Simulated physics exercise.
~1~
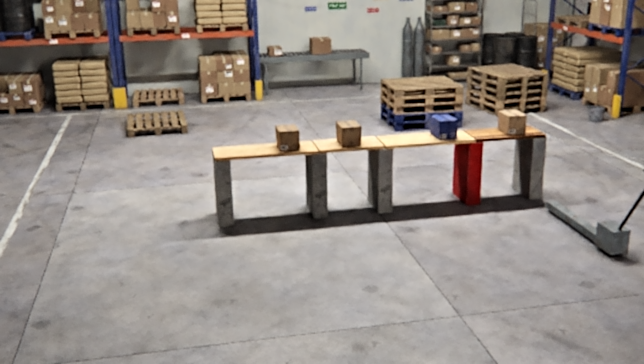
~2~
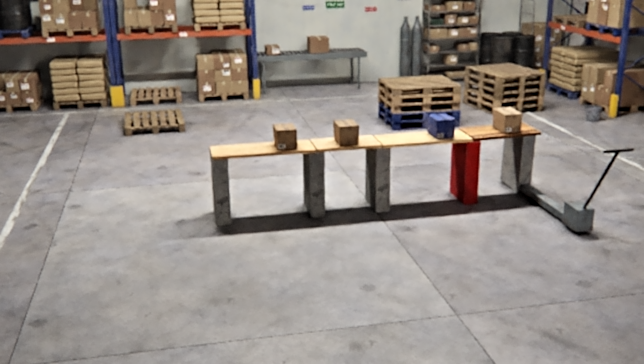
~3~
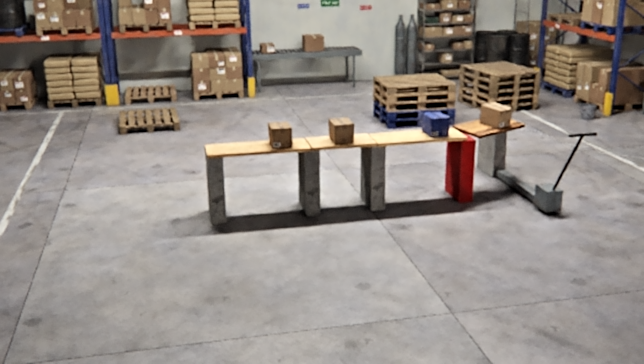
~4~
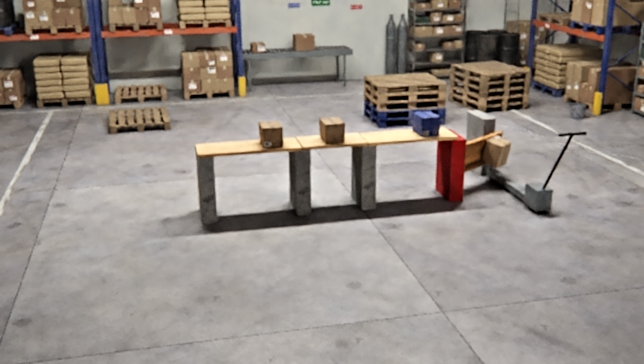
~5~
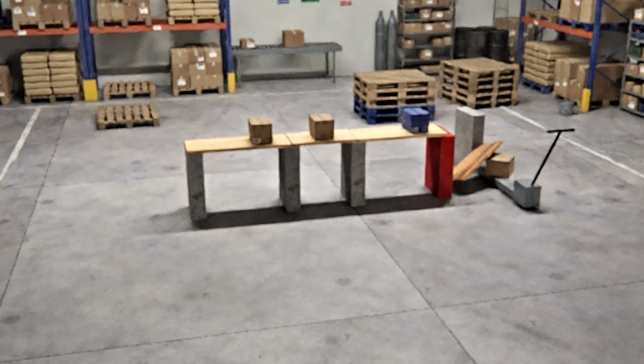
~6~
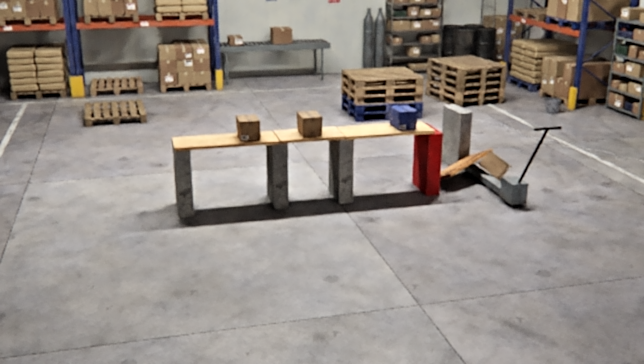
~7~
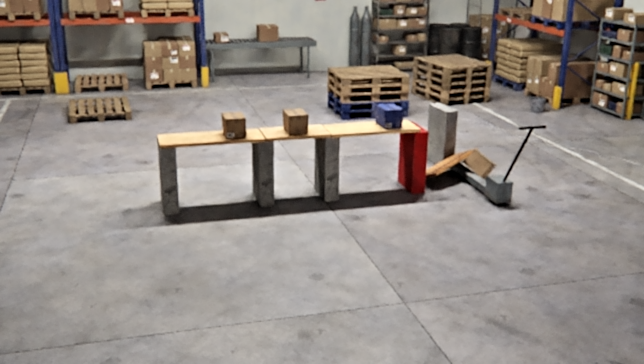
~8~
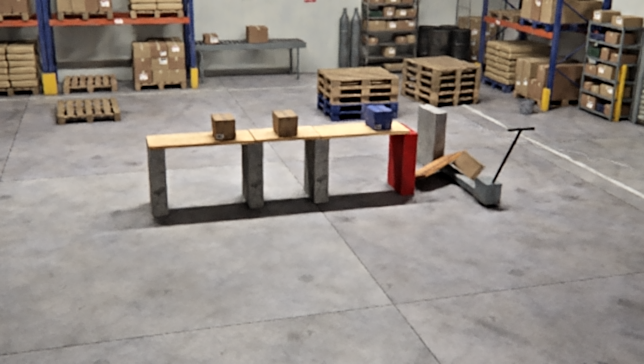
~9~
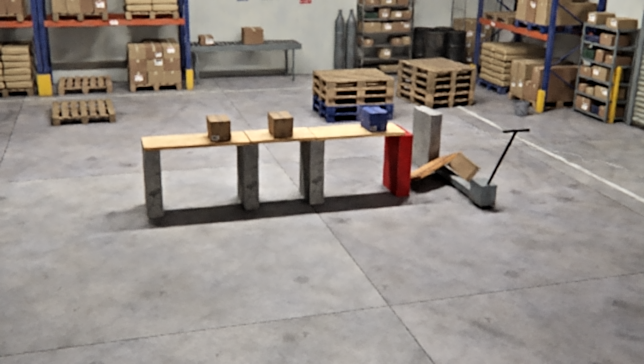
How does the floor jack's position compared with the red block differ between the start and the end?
At the start the jack was well out to the right of the red block, near the right edge of the view. By the end it was farther in, closer to the red block and right beside the fallen board and carton.
